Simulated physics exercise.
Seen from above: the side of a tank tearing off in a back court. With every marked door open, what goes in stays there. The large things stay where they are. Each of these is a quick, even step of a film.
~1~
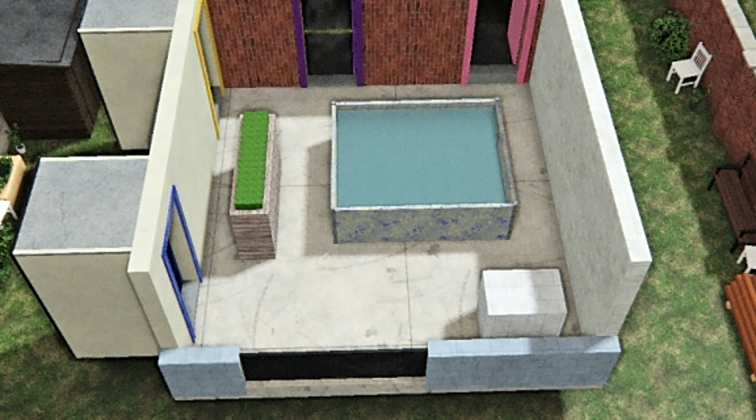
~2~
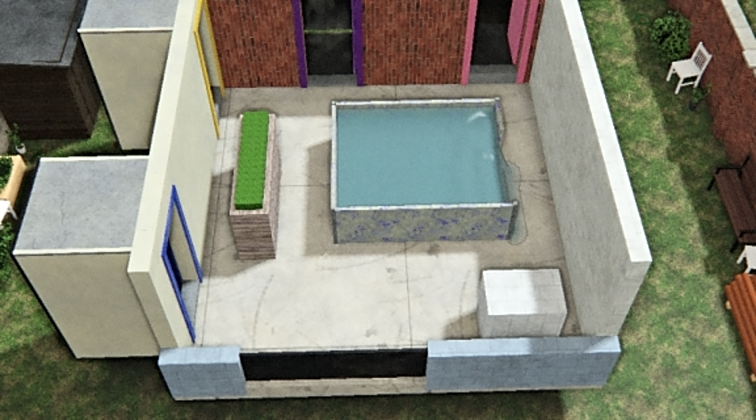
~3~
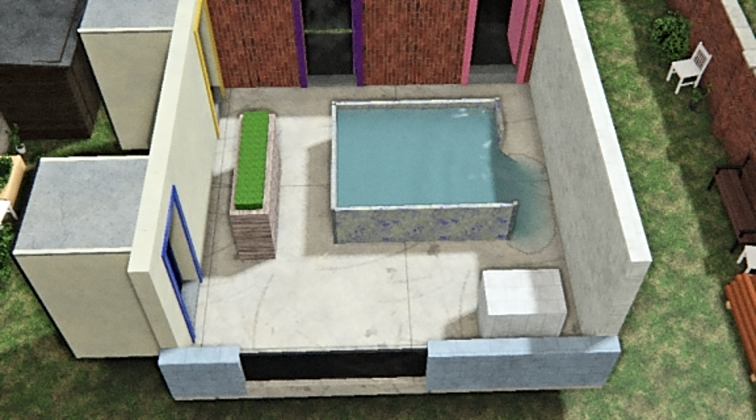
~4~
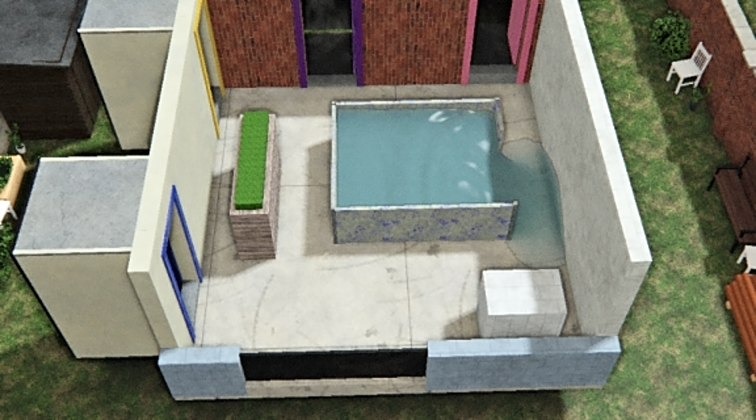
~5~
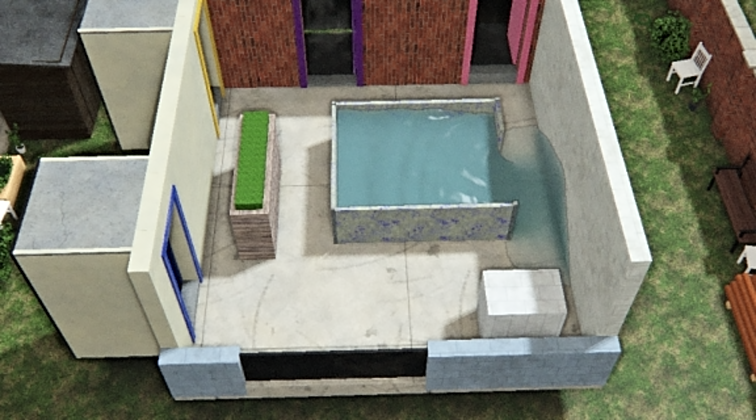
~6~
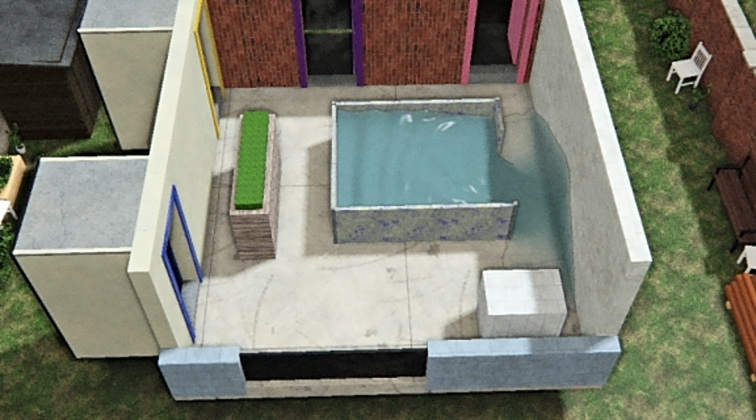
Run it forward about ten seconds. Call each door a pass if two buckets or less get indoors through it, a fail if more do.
Blue door: Fail, pink door: Fail, yellow door: Pass, purple door: Fail.
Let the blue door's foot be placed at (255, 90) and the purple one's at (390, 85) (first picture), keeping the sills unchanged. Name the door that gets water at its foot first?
That'd be the pink one.
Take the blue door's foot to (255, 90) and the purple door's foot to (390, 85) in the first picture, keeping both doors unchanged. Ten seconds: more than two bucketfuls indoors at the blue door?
As I see it, the blue door comes in higher.
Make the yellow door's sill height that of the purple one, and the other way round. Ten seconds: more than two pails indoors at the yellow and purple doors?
Yellow door: Exceeds the limit; purple door: Falls short.
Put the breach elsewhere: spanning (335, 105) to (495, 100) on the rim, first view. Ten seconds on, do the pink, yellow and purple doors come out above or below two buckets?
The pink door ends up above, the yellow door ends up above, and the purple door ends up above.
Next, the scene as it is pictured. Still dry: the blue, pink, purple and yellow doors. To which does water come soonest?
That is the pink one.
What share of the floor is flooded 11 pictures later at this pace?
Roughly 50 per cent.
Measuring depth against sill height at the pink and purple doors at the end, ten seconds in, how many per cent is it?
First around 40 percent, second around 260 percent.
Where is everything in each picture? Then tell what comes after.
In the first picture, still water in the tank at (420, 155).
In the second picture, the front is at (520, 239), out from the gap at (502, 187).
In the third picture, the front is at (533, 248), out from the gap at (502, 189).
In the fourth picture, water pours out at (502, 191) and has run to (565, 257).
In the fifth picture, the front is at (570, 280), out from the gap at (501, 191).
In the sixth picture, water pours out at (502, 191) and has run to (576, 307).
A moment on, water covers 25 % of the floor; the blue door not reached, the pink door wet at the sill, nothing in, the yellow door not reached, the purple door not reached.
Next, water covers 50 % of the floor; the blue door not reached, the pink door over two buckets in, the yellow door not reached, the purple door wet at the sill, nothing in.
Then, water covers 90 % of the floor; the blue door under two buckets in, the pink door far over two buckets in, the yellow door wet at the sill, nothing in, the purple door wet at the sill, nothing in.
Later, water covers 100 % of the floor; the blue door far over two buckets in, the pink door far over two buckets in, the yellow door wet at the sill, nothing in, the purple door wet at the sill, nothing in.
In the end, water covers 100 % of the floor; the blue door far over two buckets in, the pink door far over two buckets in, the yellow door wet at the sill, nothing in, the purple door far over two buckets in.
